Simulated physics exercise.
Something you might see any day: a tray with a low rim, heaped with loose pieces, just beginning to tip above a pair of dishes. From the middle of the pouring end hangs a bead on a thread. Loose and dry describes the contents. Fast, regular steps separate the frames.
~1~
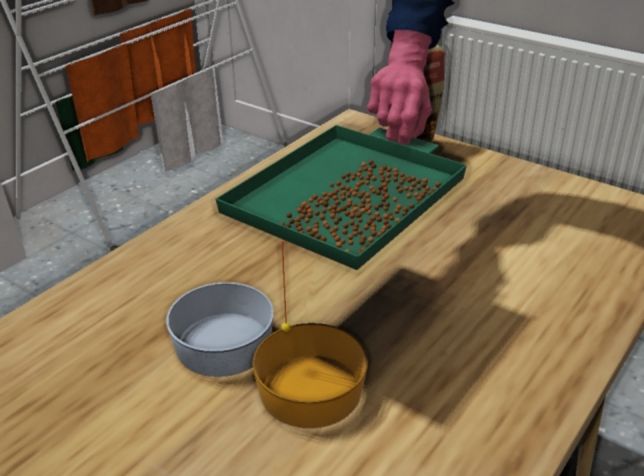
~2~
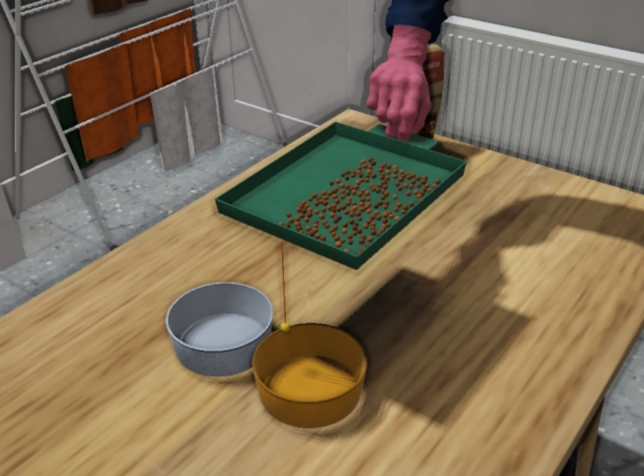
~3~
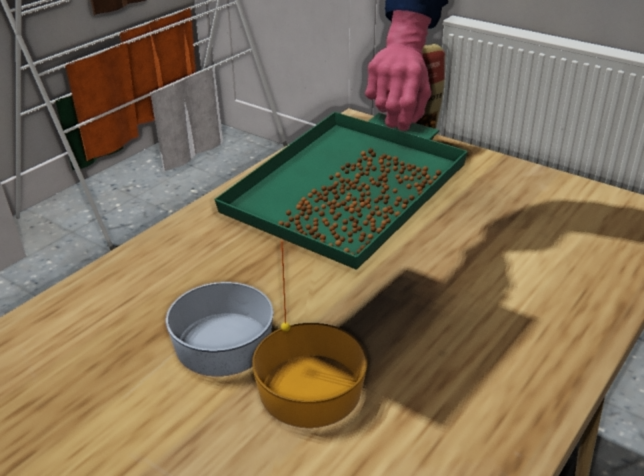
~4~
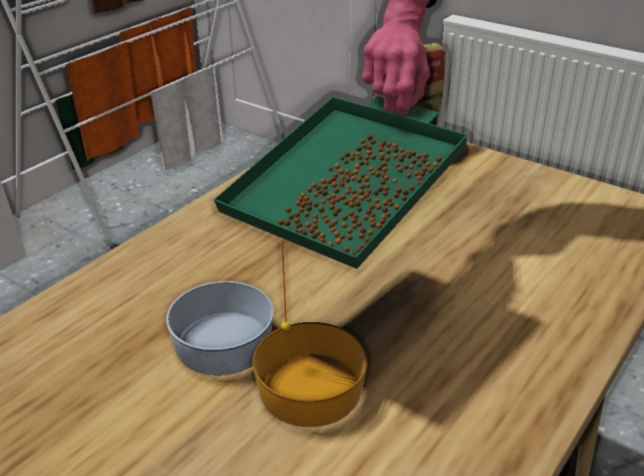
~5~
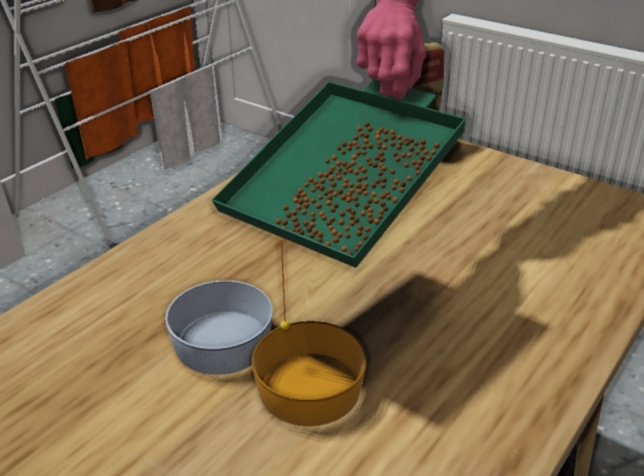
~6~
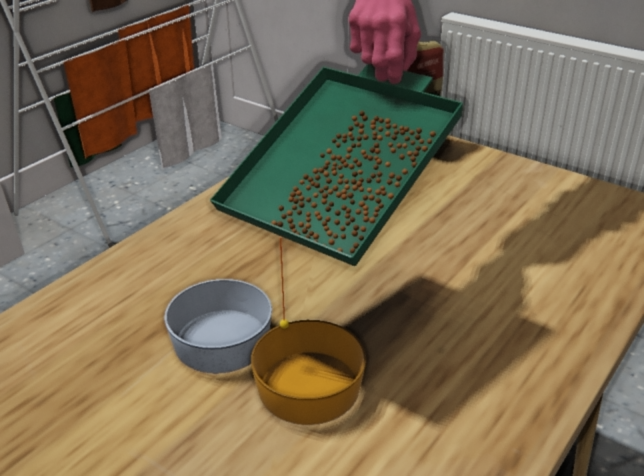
In a grey-walled room with a speckled floor, a wooden table is seen from above at an angle, with a drying rack behind it at left and a white radiator at right. A pink-gloved hand holds a green tray of small brown balls beyond a grey dish and an orange one, a yellow bead hanging on a thread. The hand raises the tray's far end, tilting it towards the dishes, and the balls begin shifting, while the camera stays still.
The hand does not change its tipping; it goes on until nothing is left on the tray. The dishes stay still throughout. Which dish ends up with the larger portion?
The right-hand dish.
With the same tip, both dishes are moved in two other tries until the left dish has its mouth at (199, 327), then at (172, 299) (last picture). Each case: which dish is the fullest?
In the first try it's the right-side dish, and in the second it's the right-side dish.
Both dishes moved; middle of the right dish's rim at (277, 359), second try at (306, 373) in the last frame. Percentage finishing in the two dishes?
First about 80, then 90 per cent.
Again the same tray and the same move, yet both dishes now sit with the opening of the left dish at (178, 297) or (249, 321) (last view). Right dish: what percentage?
About 50 and 30 per cent.
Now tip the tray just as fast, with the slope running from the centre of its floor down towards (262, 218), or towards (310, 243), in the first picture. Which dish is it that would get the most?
Well, the dish on the left side comes out on top first, and then the dish on the right side does.
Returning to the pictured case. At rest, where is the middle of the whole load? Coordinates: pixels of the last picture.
Close to (279, 393).
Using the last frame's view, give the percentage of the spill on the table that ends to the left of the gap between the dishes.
About 90 percent.
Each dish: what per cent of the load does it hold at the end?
Count per hundred - left dish ~ 10, right dish ~ 60.
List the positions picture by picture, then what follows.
Corners of the pouring end (218, 199) and (357, 255), level; middle of the load (355, 205), cereal balls; left dish (185, 356); right dish (275, 407); bead on its thread (286, 327), in the first frame.
Corners of the pouring end (217, 199) and (357, 255), level; middle of the load (354, 204), in the second frame.
Corners of the pouring end (217, 199) and (356, 255), tipped barely, level across its low end; middle of the load (354, 199), in the third frame.
Corners of the pouring end (216, 199) and (355, 255), tipped a little, level across its low end; middle of the load (354, 192), in the fourth frame.
Corners of the pouring end (214, 199) and (353, 255), tipped clearly, level across its low end; middle of the load (351, 186), in the fifth frame.
Corners of the pouring end (212, 199) and (351, 255), tipped clearly, level across its low end; middle of the load (346, 181), roughly two thirds on the move; left dish (183, 353); right dish (274, 403), in the sixth frame.
Just after the last frame, tray tipped steeply; almost all on the tray; about a tenth in the air.
A moment on, tray tipped past a quarter turn; the larger part on the tray; about a tenth in the right dish; about a tenth outside both; just a few in the air.
Further on, tray tipped past a quarter turn; roughly half in the right dish; about a tenth in the left dish; roughly a third outside both.
When it is over, tray tipped past a quarter turn; roughly half in the right dish; about a tenth in the left dish; roughly a third outside both.
